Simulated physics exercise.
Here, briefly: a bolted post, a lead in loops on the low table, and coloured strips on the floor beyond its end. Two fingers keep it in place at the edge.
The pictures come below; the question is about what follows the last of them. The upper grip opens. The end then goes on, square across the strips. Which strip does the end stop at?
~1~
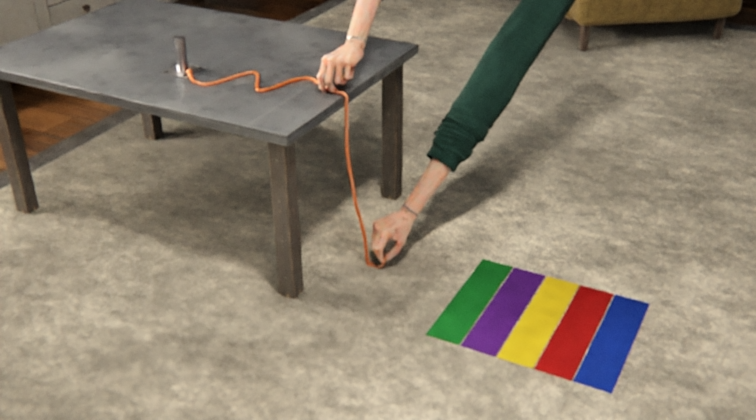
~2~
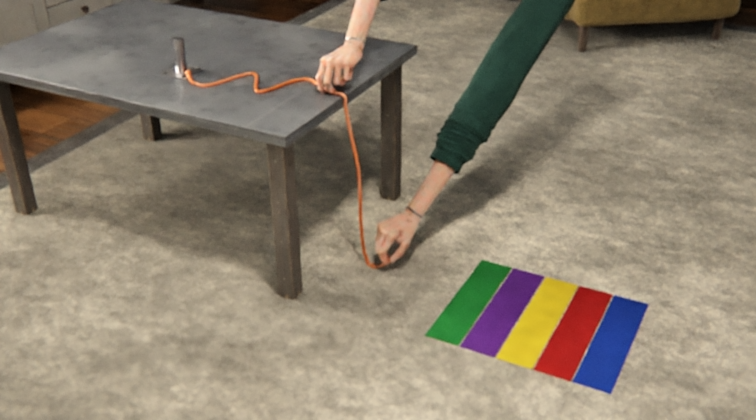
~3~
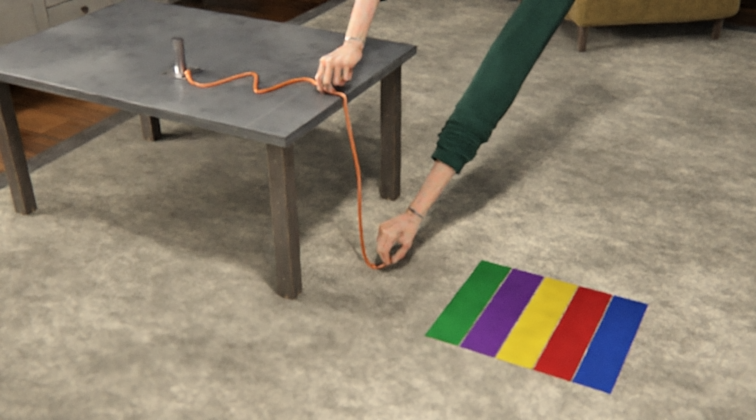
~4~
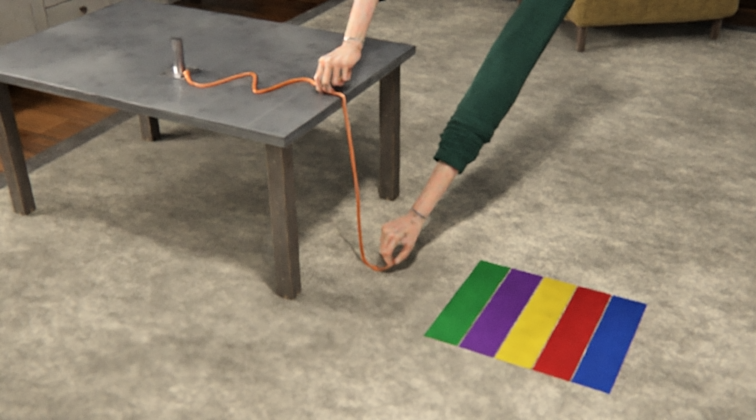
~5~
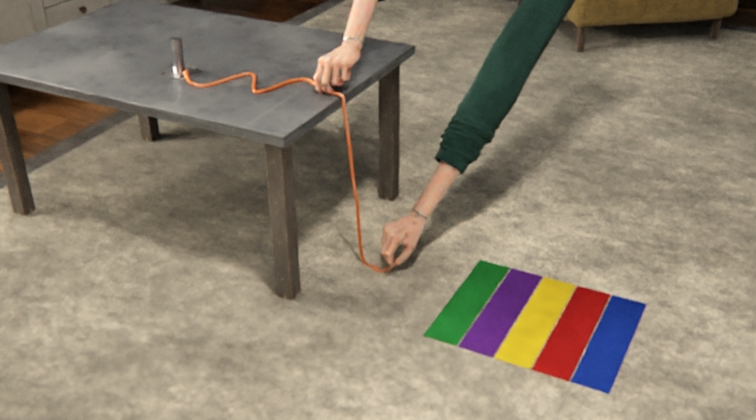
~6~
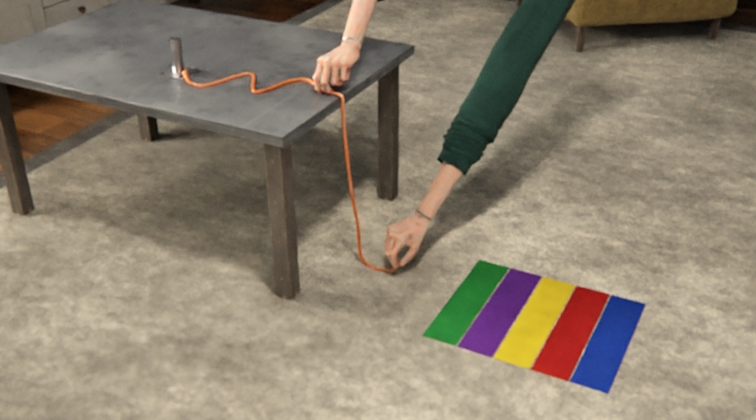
The blue one.
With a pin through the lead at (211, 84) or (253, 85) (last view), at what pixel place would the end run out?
Try one gives about (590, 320); try two, about (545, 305).
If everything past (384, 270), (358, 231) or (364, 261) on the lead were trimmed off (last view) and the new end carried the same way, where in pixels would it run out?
First try near (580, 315), second near (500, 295), third near (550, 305).
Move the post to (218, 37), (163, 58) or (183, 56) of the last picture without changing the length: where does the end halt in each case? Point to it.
Places per try: (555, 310); (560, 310); (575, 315).
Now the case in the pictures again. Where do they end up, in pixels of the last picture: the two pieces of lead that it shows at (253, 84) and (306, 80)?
The first one ends up at (300, 91) and the second one at (370, 127).
Early on, end near (538, 303); over yellow.
Midway, end near (584, 316); over red.
At the end of the slack, end near (612, 324); over blue. It gets as far as the blue strip.
